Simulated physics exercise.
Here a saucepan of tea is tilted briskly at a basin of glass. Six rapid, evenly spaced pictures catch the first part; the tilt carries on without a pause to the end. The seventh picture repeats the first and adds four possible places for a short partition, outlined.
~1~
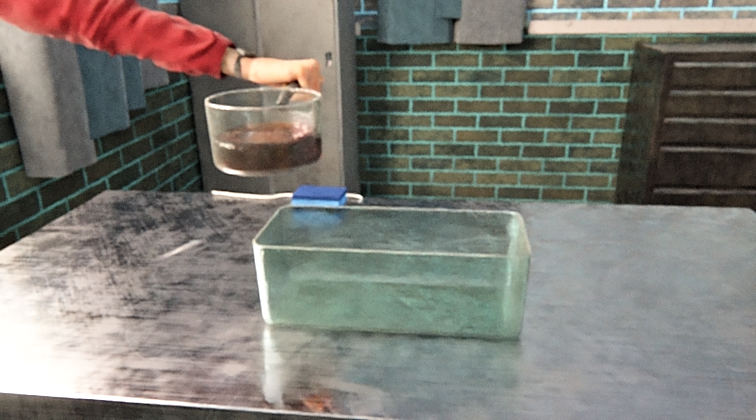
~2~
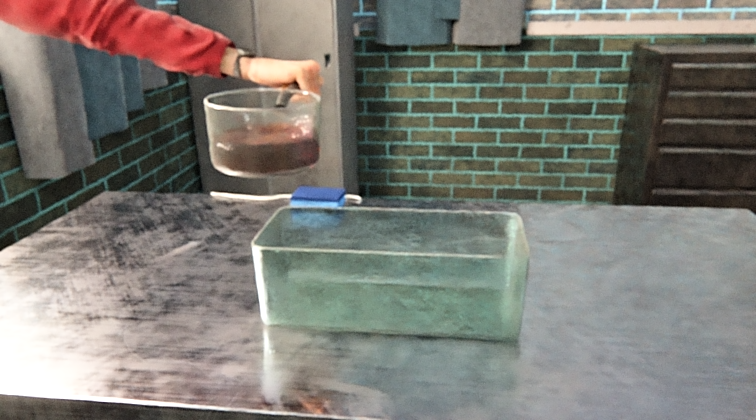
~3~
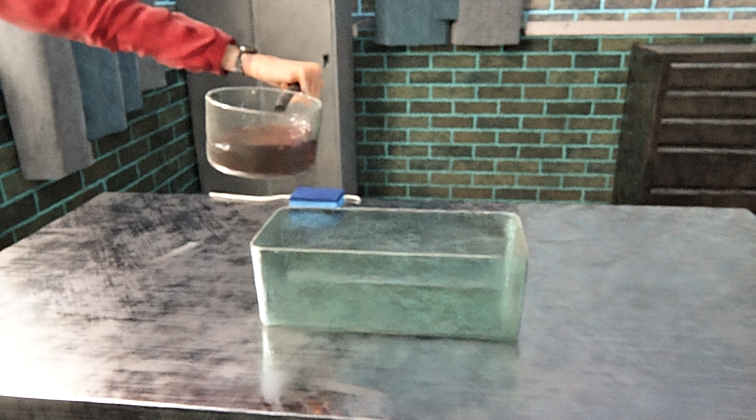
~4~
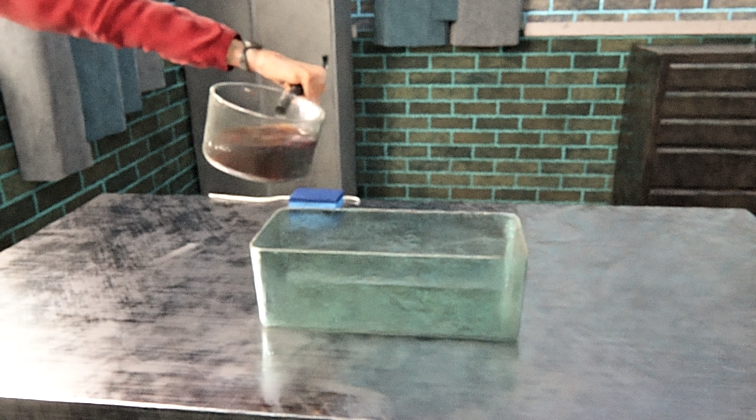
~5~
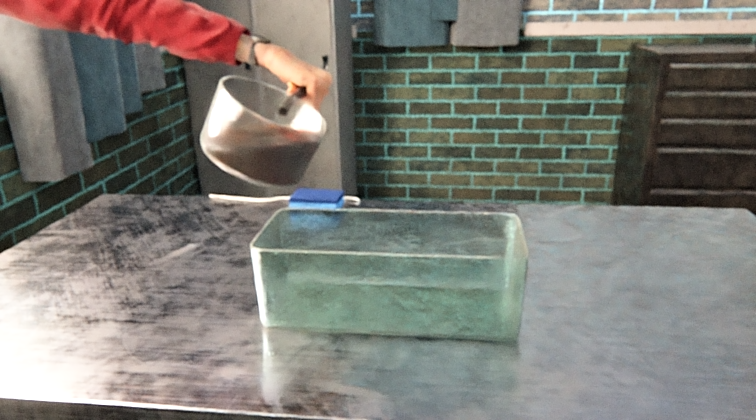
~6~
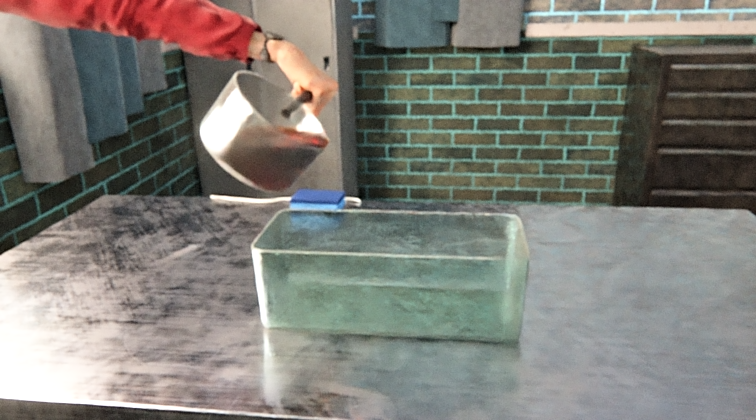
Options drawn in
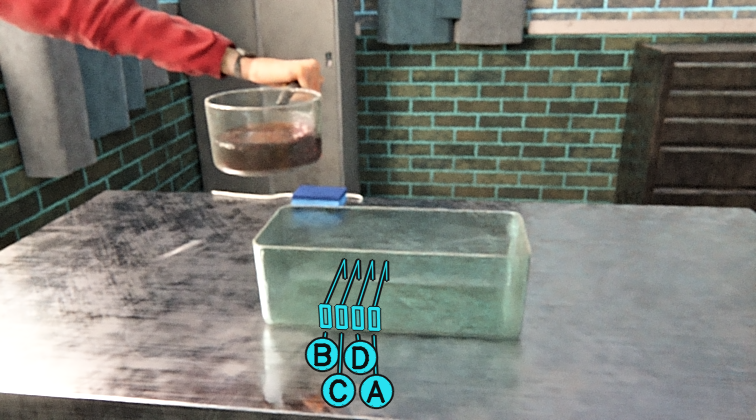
A red-sleeved arm holding a clear pan of reddish-brown tea above a glass basin, then tilting it steeply to the right.
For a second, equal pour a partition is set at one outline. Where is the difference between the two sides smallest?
The best place is D.
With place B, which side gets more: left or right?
More ends on the right.
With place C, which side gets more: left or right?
More ends on the right.
On the marked copy, A at (373, 335); B at (325, 332); C at (341, 333); D at (357, 334).
For place A, about 80 % ends left of the wall and 19 % right of it.
For place B, about 9 % ends left of the wall and 91 % right of it.
For place C, about 20 % ends left of the wall and 80 % right of it.
For place D, about 48 % ends left of the wall and 52 % right of it.
